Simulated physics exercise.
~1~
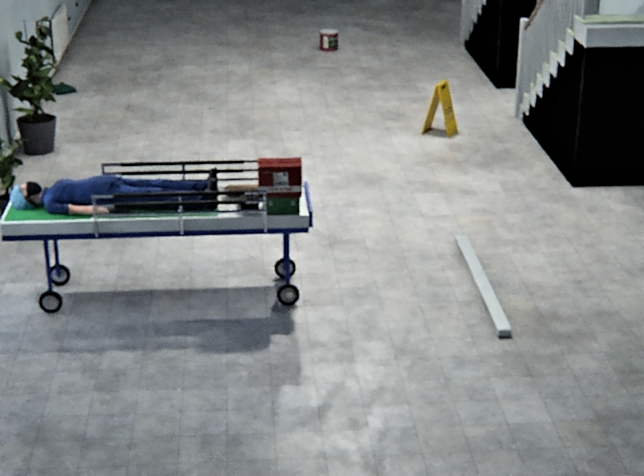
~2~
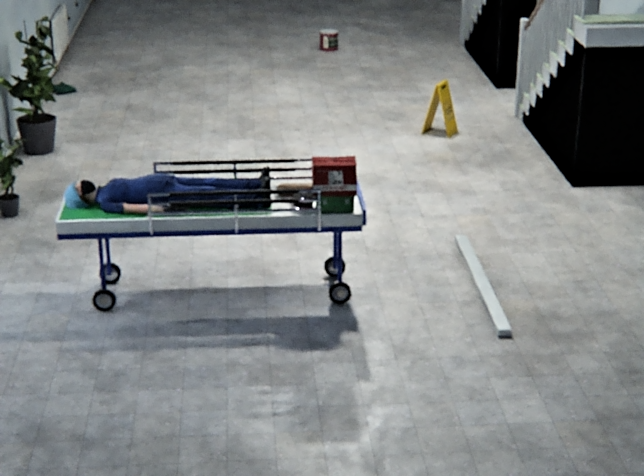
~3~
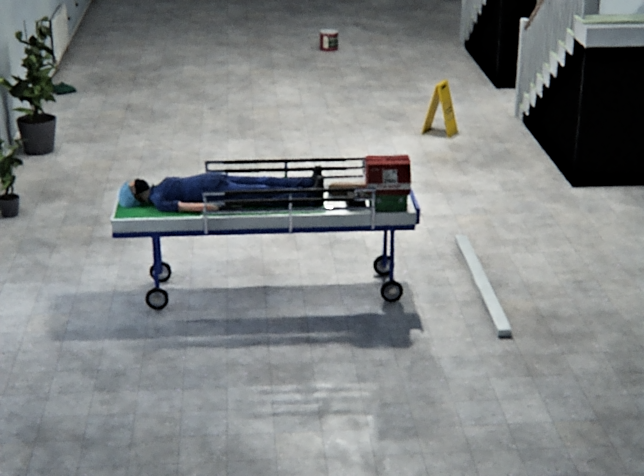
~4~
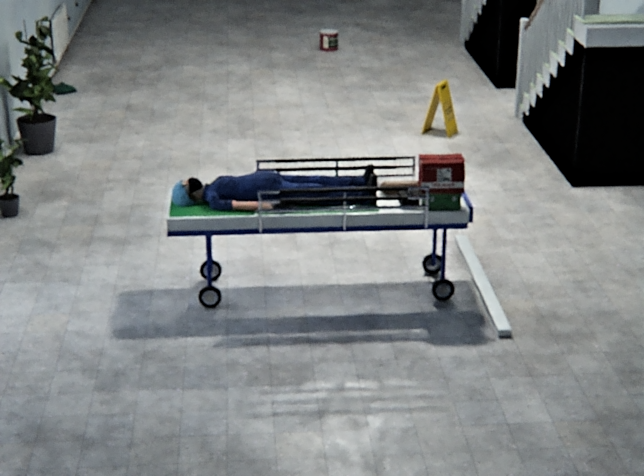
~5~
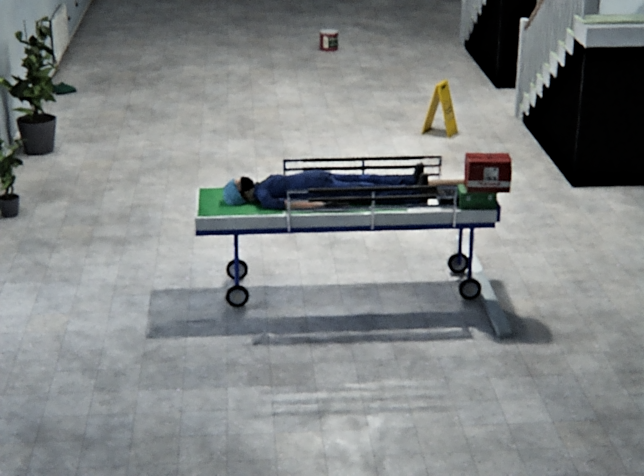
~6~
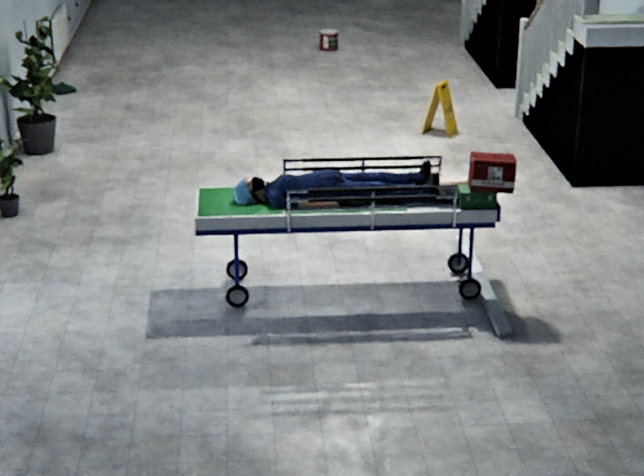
A person in blue clothes and a light blue cap lies limp on a green-topped gurney with blue legs, seen from a high, still viewpoint over a grey tiled hall. By the feet at the right end sit a red holdall, a green case and smaller dark and brownish items; a yellow floor sign, plants and stairs stand around. The gurney rolls right, feet first, towards a pale sill on the floor. It stops dead there, and the person and the red holdall slide further right. The holdall ends jutting past the foot end but stays on, as do the other items, and the feet stop short of the edge.
